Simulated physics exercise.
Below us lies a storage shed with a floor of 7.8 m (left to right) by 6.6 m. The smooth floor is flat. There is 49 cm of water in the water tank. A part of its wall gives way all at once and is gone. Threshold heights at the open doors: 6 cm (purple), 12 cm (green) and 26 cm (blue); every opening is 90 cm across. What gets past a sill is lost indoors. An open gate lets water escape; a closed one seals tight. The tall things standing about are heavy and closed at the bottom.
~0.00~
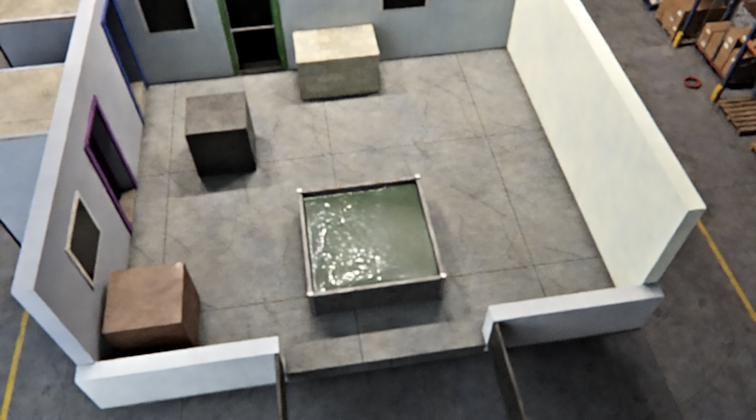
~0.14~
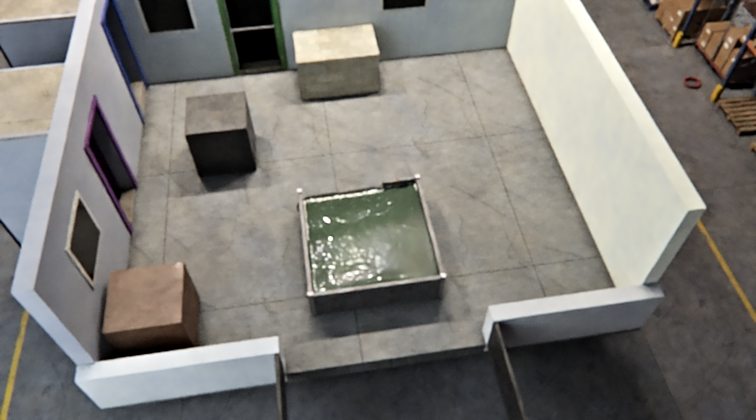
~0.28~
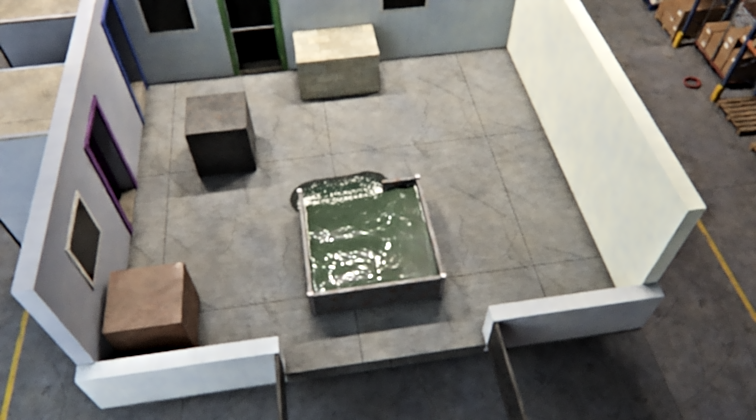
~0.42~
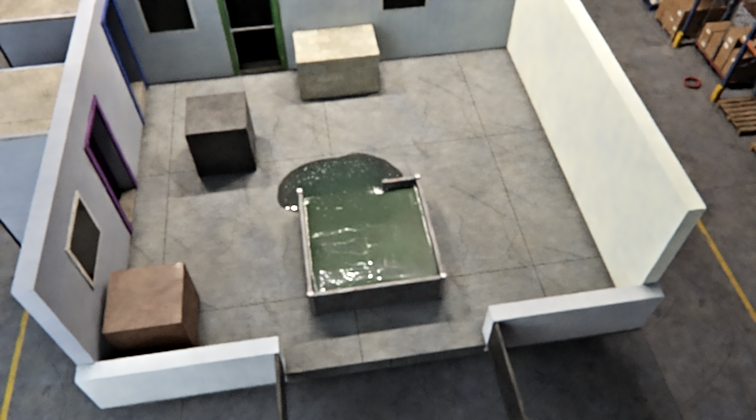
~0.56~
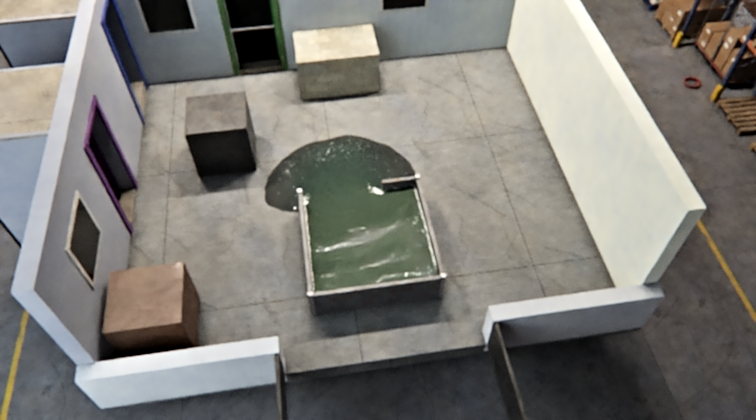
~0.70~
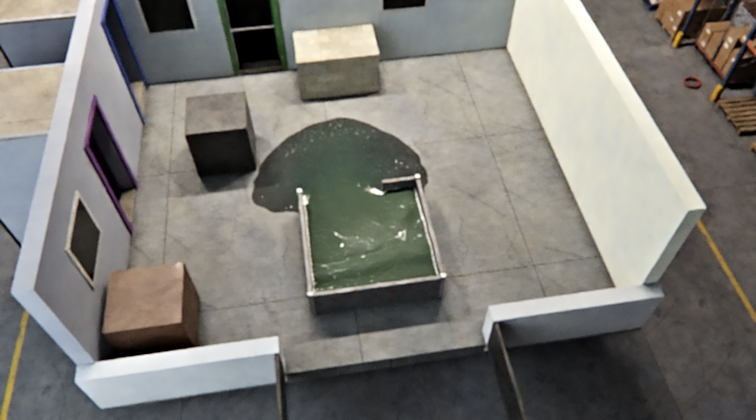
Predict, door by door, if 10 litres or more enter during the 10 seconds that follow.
The water let in: At the purple door it keeps below the limit; at the green door it goes over the limit; at the blue door it keeps below the limit.
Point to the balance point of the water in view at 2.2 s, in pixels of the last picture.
At about (343, 187).
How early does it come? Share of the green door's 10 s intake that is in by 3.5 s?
Some 70 per cent by then.
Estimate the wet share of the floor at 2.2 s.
About 30 per cent.
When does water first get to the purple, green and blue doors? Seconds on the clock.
Purple 2.8 s, green 1.8 s, blue 3.0 s.
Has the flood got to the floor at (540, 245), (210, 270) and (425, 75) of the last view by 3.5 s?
In that order: Not reached, still dry, flooded.
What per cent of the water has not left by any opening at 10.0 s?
About 96 per cent.
After 1.4 s water covers 20 % of the floor and is deepest (25 cm) near (330, 200); purple door not reached, green door not reached, blue door not reached.
After 2.2 s water covers 30 % of the floor and is deepest (24 cm) near (326, 104); purple door not reached, green door 19 cm at the sill, 3 L in, blue door not reached.
After 3.5 s water covers 40 % of the floor and is deepest (21 cm) near (148, 88); purple door 6 cm at the sill, 0 L in, green door 20 cm at the sill, 53 L in, blue door 16 cm at the sill, 0 L in.
After 6.0 s water covers 60 % of the floor and is deepest (14 cm) near (155, 104); purple door 5 cm at the sill, 1 L in, green door 6 cm at the sill, 73 L in, blue door 13 cm at the sill, 0 L in.
After 10.0 s water covers 90 % of the floor and is deepest (8 cm) near (137, 295); purple door 4 cm at the sill, 1 L in, green door 5 cm at the sill, 73 L in, blue door 6 cm at the sill, 0 L in.
